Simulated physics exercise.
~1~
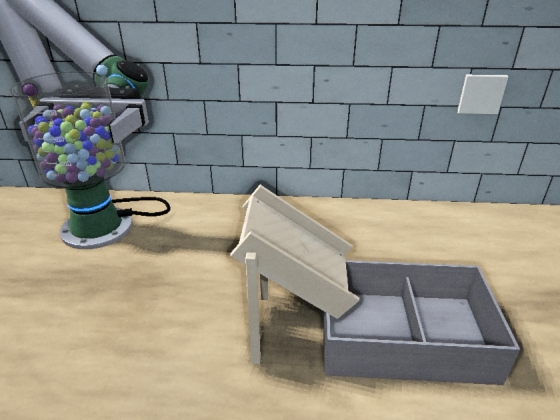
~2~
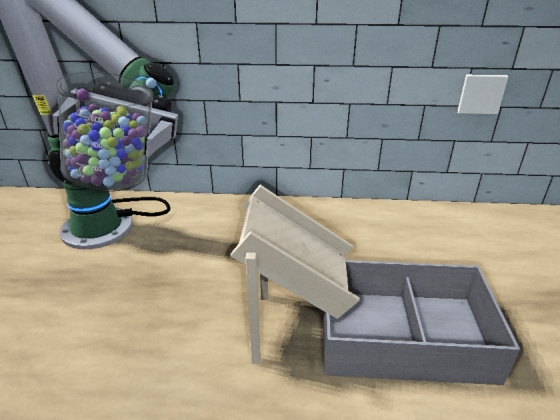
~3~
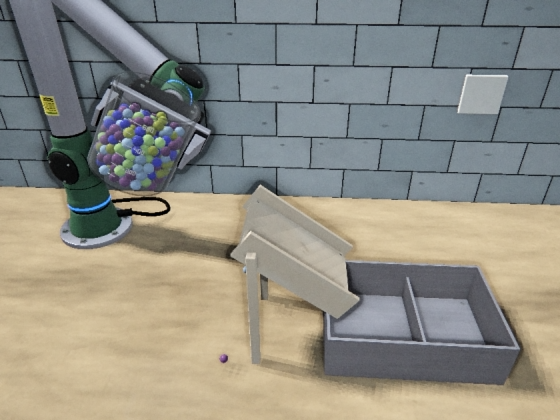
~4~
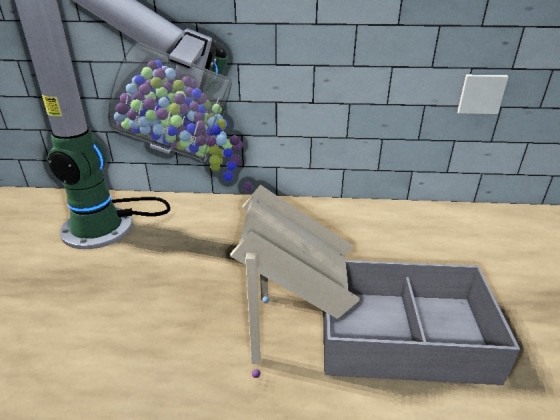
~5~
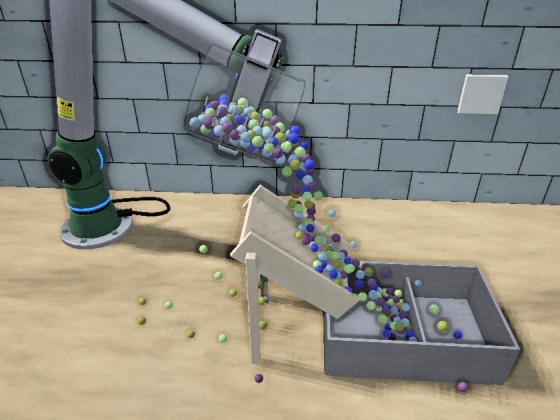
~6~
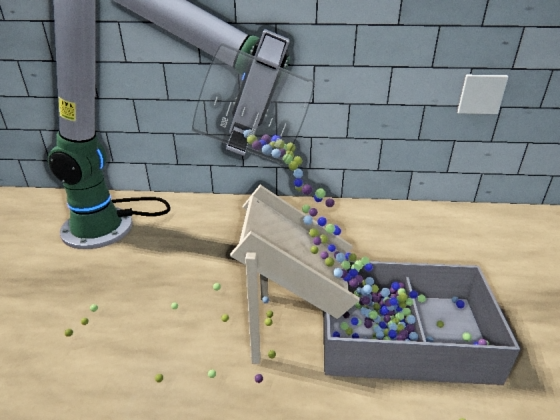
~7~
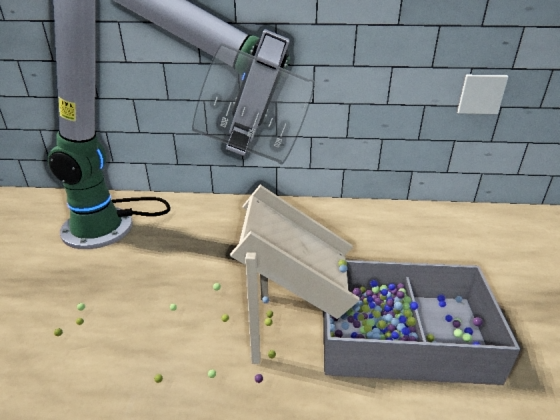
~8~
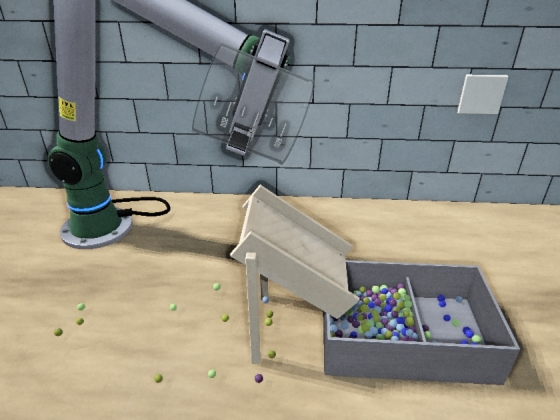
A grey and green robot arm, seen from the front and slightly above, holds a clear cup heaped with small blue, green and purple balls at the left of a sandy tabletop before a grey brick wall. To the right, a pale sloping chute leads down into a grey box divided in two. The arm swings the cup right, tipping it steadily, and a few balls drop early. Then the balls pour down the chute into the box while some scatter across the table. The cup empties, and most balls settle in the left compartment, with fewer in the right.
